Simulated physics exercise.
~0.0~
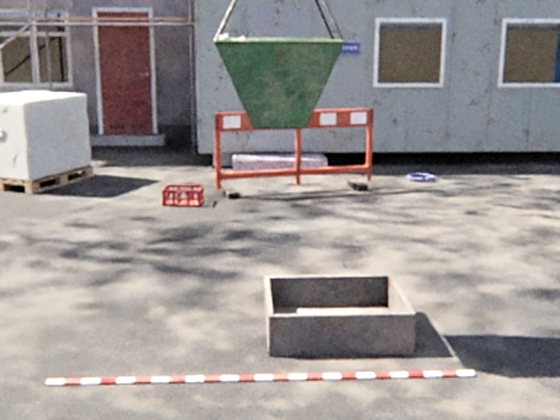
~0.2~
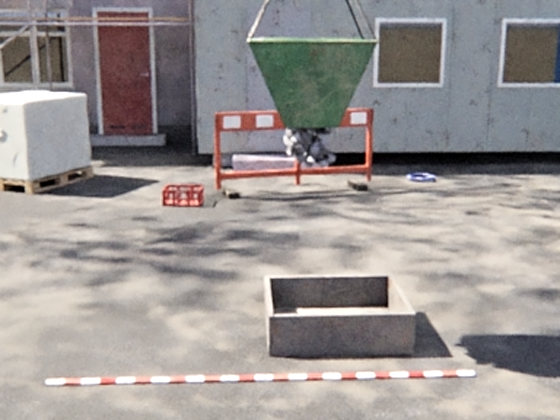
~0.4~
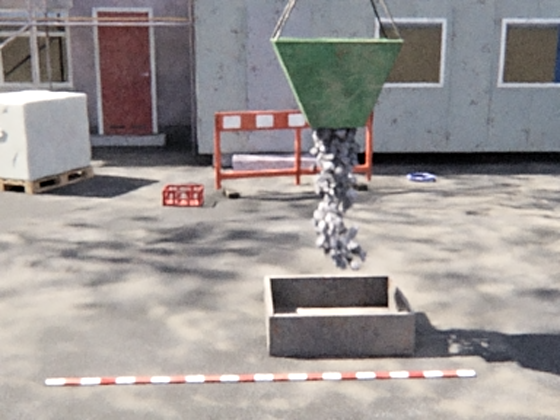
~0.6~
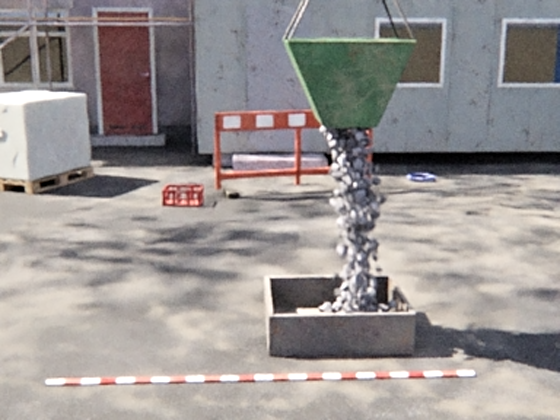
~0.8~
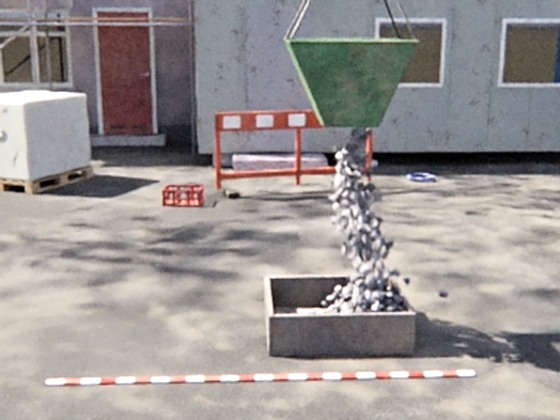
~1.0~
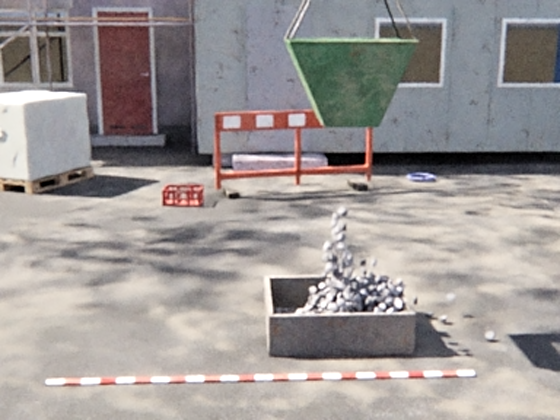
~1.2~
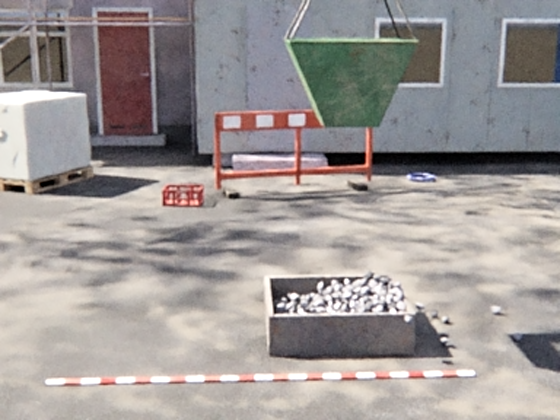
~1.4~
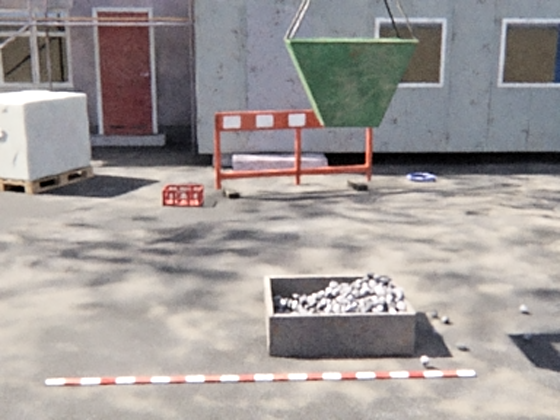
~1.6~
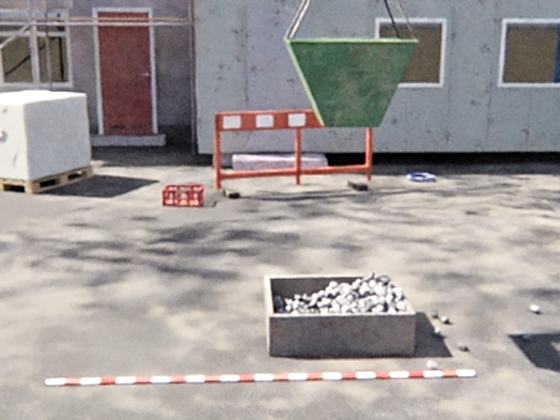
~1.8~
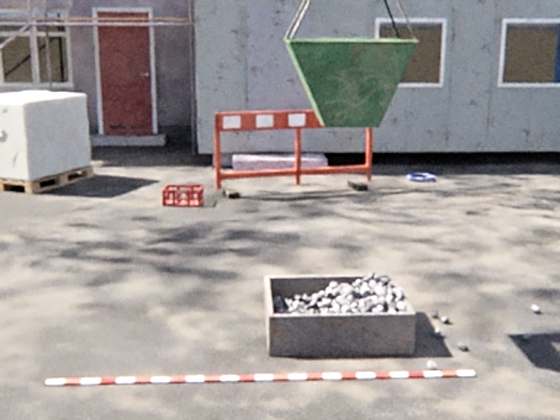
In a paved yard, a green skip hanging overhead moved right and poured a stream of grey stones into a low open bin, then stopped and emptied, leaving nearly all the stones heaped inside and a few scattered on the ground to the right.
